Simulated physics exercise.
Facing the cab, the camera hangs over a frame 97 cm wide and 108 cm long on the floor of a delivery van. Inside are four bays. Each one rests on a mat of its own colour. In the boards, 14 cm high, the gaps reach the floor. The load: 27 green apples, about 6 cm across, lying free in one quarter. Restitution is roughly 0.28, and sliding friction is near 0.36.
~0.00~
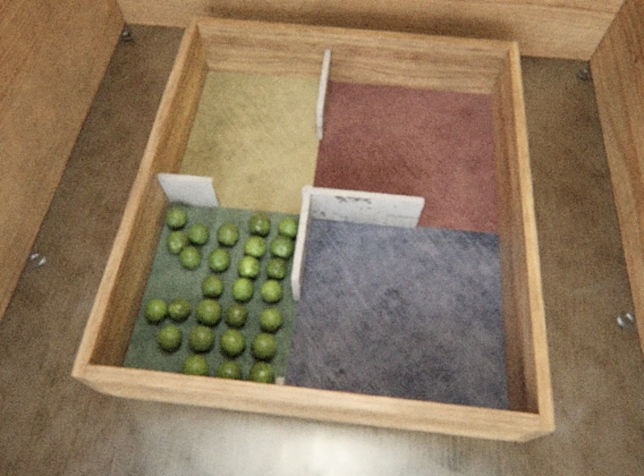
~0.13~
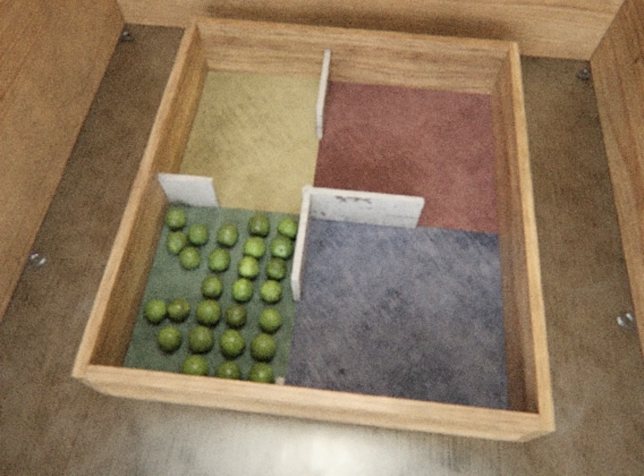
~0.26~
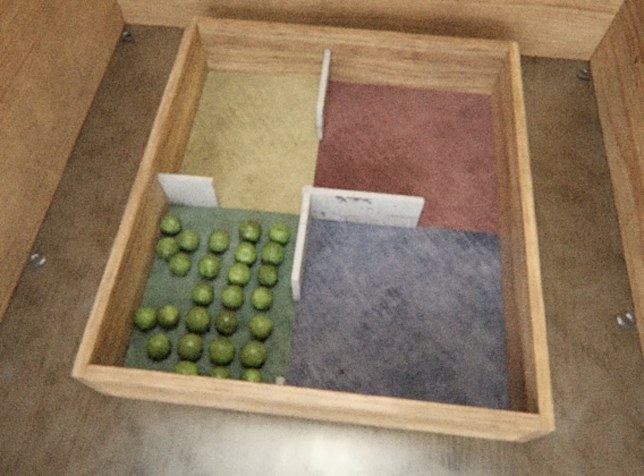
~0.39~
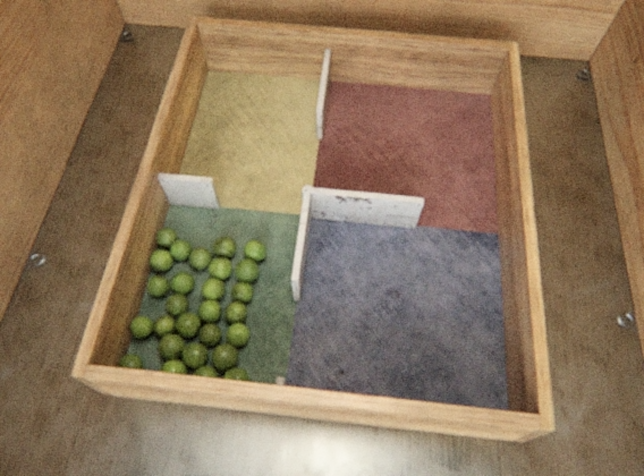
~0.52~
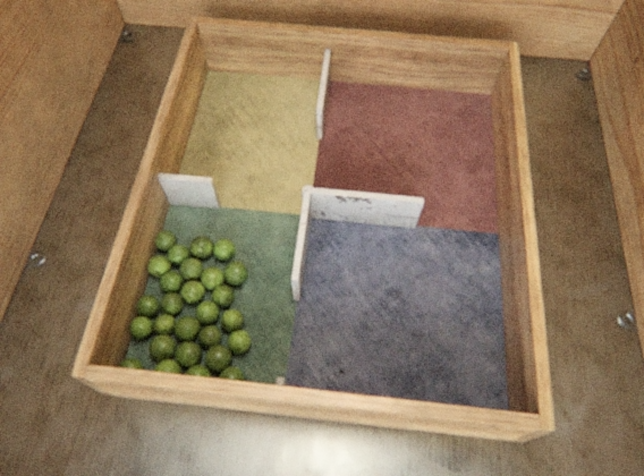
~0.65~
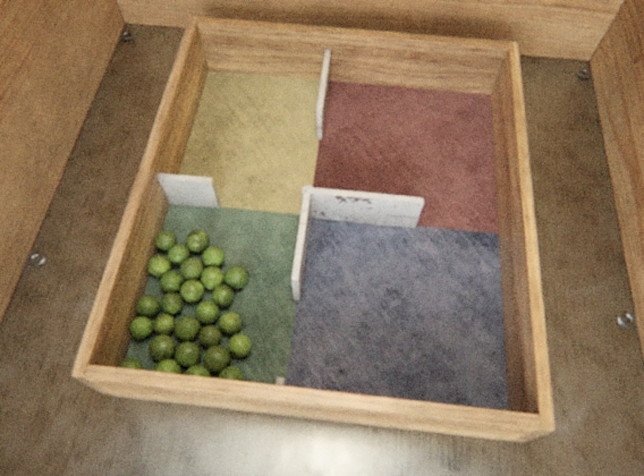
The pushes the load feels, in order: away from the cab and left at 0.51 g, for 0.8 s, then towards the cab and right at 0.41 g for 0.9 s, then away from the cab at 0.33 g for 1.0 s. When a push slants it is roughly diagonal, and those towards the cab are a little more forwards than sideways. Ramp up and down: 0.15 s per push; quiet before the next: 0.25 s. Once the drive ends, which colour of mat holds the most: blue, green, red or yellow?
The green one.
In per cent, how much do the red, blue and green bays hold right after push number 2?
Red 10, blue 0, green 60 %.
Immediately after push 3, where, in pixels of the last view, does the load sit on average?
Roughly (262, 342).
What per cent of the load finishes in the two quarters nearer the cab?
Some 10 %.
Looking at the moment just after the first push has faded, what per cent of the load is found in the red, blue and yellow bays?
Red at 0, blue at 0, yellow at 0 in a hundred.
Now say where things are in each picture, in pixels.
In the first frame, middle of the blue mat (401, 313); middle of the green mat (219, 294); middle of the red mat (407, 150); middle of the yellow mat (253, 136); 27 in the green bay; the apple farthest behind, in the direction of the first push, is at (289, 228).
In the second frame, 27 in the green bay; the apple farthest behind, in the direction of the first push, is at (288, 229).
In the third frame, 27 in the green bay; the apple farthest behind, in the direction of the first push, is at (279, 234).
In the fourth frame, 27 in the green bay; the apple farthest behind, in the direction of the first push, is at (255, 251).
In the fifth frame, 27 in the green bay; the apple farthest behind, in the direction of the first push, is at (225, 250).
In the sixth frame, 27 in the green bay; the apple farthest behind, in the direction of the first push, is at (237, 277).
After push 1 (1.04 s), 27 in the green bay.
After push 2 (2.19 s), 4 in the red bay, 15 in the green bay and 8 in the yellow bay.
After push 3 (3.44 s), 2 in the red bay, 6 in the blue bay and 19 in the green bay.
Final count (at 4.08 s), 2 in the red bay, 6 in the blue bay and 19 in the green bay.
